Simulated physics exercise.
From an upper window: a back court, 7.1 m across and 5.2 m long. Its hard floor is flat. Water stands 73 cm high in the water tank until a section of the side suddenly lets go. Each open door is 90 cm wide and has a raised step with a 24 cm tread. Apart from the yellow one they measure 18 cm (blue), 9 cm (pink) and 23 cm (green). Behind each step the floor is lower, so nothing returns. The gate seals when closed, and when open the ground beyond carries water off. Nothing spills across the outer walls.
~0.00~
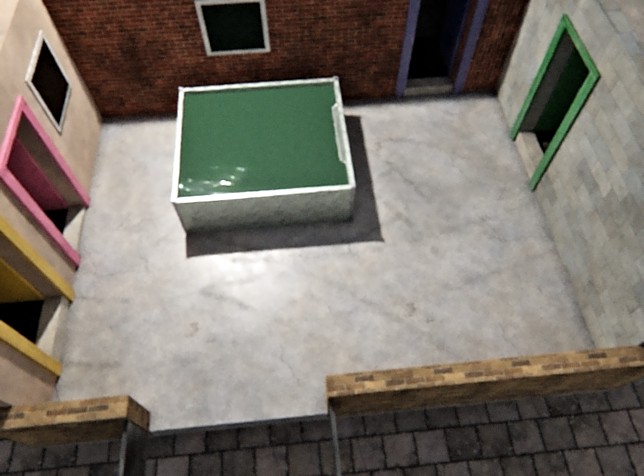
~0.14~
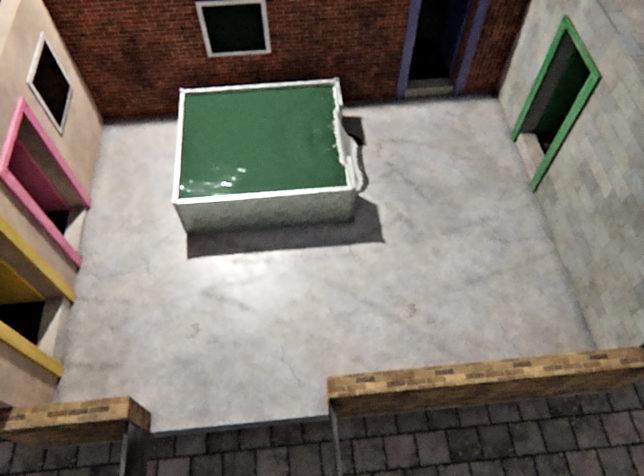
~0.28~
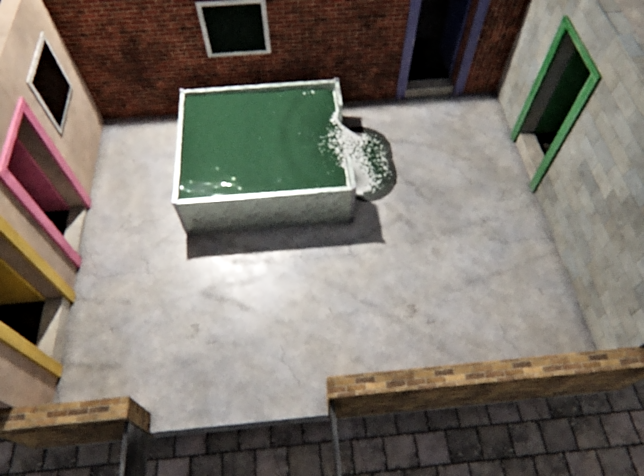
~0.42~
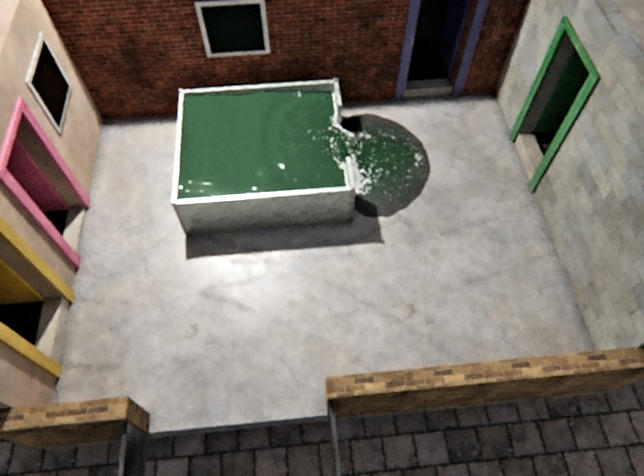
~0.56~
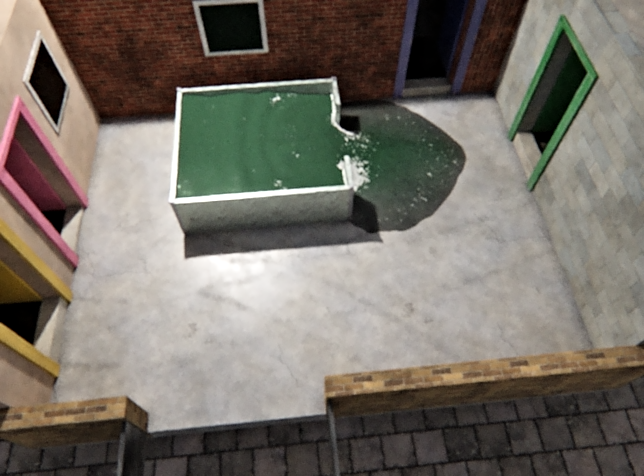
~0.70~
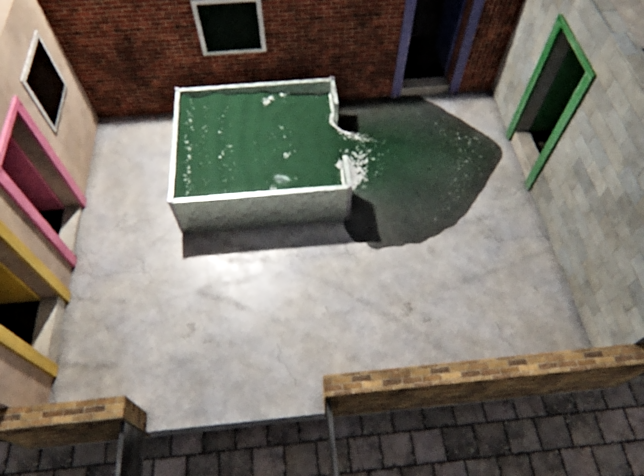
In this clip, a white-rimmed tank of green water stands in a grey court among coloured doorways; its right side gives way, and water pours out with white froth, spreading rightward across the floor in a widening dark pool.
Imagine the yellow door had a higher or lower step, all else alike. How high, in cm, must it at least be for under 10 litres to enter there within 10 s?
Close to 11.5 cm is just enough.
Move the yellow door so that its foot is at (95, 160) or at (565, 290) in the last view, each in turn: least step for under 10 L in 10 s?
Roughly 8.5 and 19 cm.
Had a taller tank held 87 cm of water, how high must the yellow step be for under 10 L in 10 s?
Then roughly 14.5 cm.
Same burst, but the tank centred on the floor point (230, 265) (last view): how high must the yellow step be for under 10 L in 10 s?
Some 7.0 cm.
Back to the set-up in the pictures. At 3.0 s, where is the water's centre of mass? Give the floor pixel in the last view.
At about (353, 178).
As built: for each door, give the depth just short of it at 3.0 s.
Depths in cm: Blue 26, pink 0, yellow 0, green 31.
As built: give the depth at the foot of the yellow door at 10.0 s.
About 14.5 cm.
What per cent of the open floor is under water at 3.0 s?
About 40 per cent.
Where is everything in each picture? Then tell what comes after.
The first frame shows the water tank at (262, 139) is whole and still, 73 cm deep; the yellow door at (28, 302) is dry.
In the second frame, water pours out at (342, 155) and has run 0.3 m, to (364, 184); about 11 cm deep outside, 73 cm at the back.
In the third frame, the gap is at (342, 156), the front 0.8 m out at (392, 176); the back of the water tank holds 73 cm.
In the fourth frame, the gap is at (341, 157), the front 1.4 m out at (425, 165); the back of the water tank holds 73 cm.
In the fifth frame, the front is at (461, 155), 2.1 m from the gap at (339, 155); 3.9 m2 of floor is wet, 73 cm left at the back.
In the sixth frame, the front is at (497, 151), 2.7 m from the gap at (337, 154); 5.8 m2 of floor is wet, 69 cm left at the back; 4.4 m in a straight line remain to the yellow door at (24, 303).
After 1.4 s water covers 30 % of the floor, deepest (50 cm) near (490, 95); it has not reached the yellow door.
After 3.0 s water covers 40 % of the floor, deepest (33 cm) near (590, 352); it has not reached the yellow door.
After 10.0 s water covers 100 % of the floor, deepest (18 cm) near (181, 118); 15 cm at the yellow door, 0 litres in over its 24 cm step.
At the yellow door as built, the water arrived by 5.9 s and peaked near 16 cm at 9.4 s.
Run again over the same 10 s with other heights there, 22 litres in over 10 cm, 2 litres over 13.5 cm. The limit of 10 litres is kept from about 11.5 cm up.
